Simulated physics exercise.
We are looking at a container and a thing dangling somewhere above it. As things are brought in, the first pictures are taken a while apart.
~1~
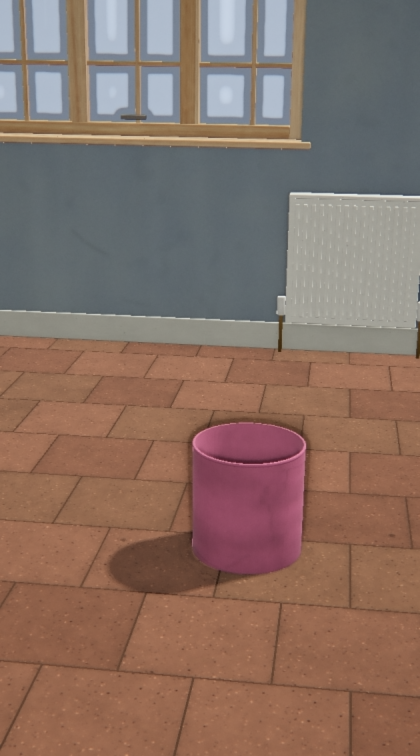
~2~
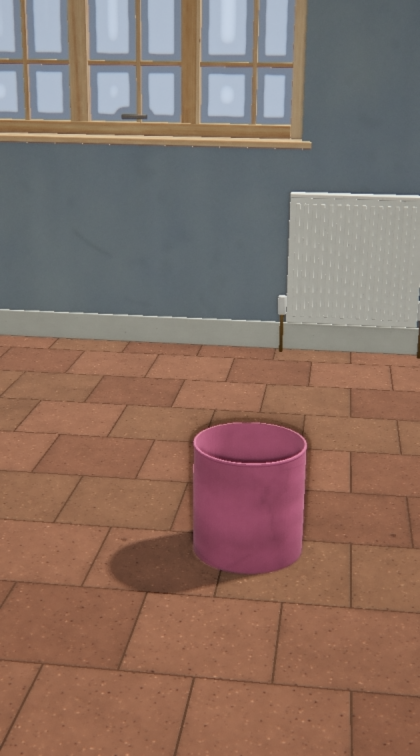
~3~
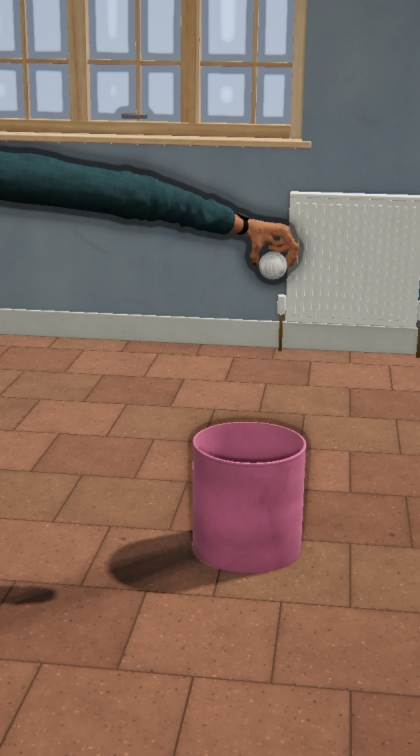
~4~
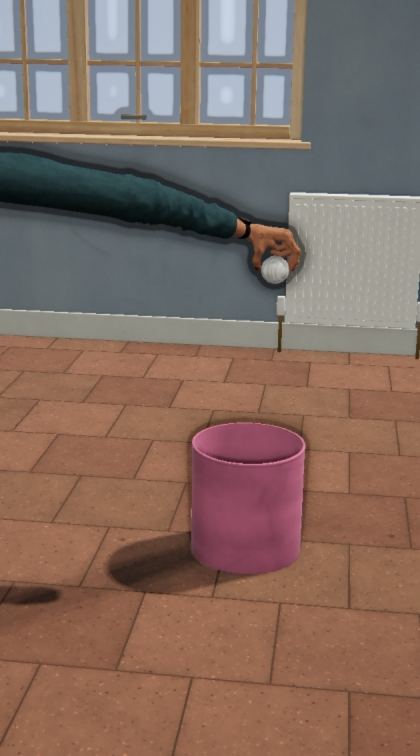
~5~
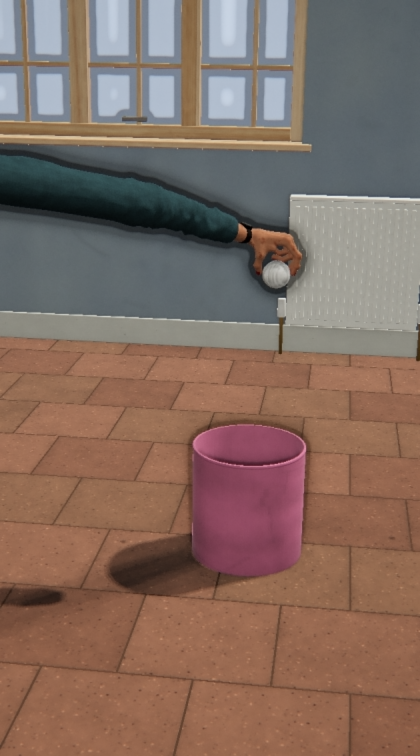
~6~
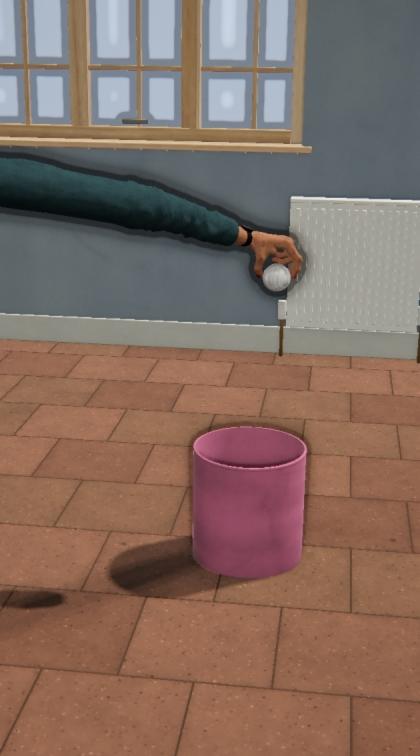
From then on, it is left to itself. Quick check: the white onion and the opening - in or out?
Chances are it will be captured on the way down.
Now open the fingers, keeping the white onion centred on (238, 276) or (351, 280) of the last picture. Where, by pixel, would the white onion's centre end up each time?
About (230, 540) and (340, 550).
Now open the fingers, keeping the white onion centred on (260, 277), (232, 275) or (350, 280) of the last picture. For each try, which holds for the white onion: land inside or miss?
Lands in it, lands in it, falls outside.
Then, 0.22 s later than the last frame, white onion dropping near (274, 341).
Then, 0.36 s later than the last frame, white onion dropping near (270, 469).
When it is over, the white onion drops into the container, near (268, 539).
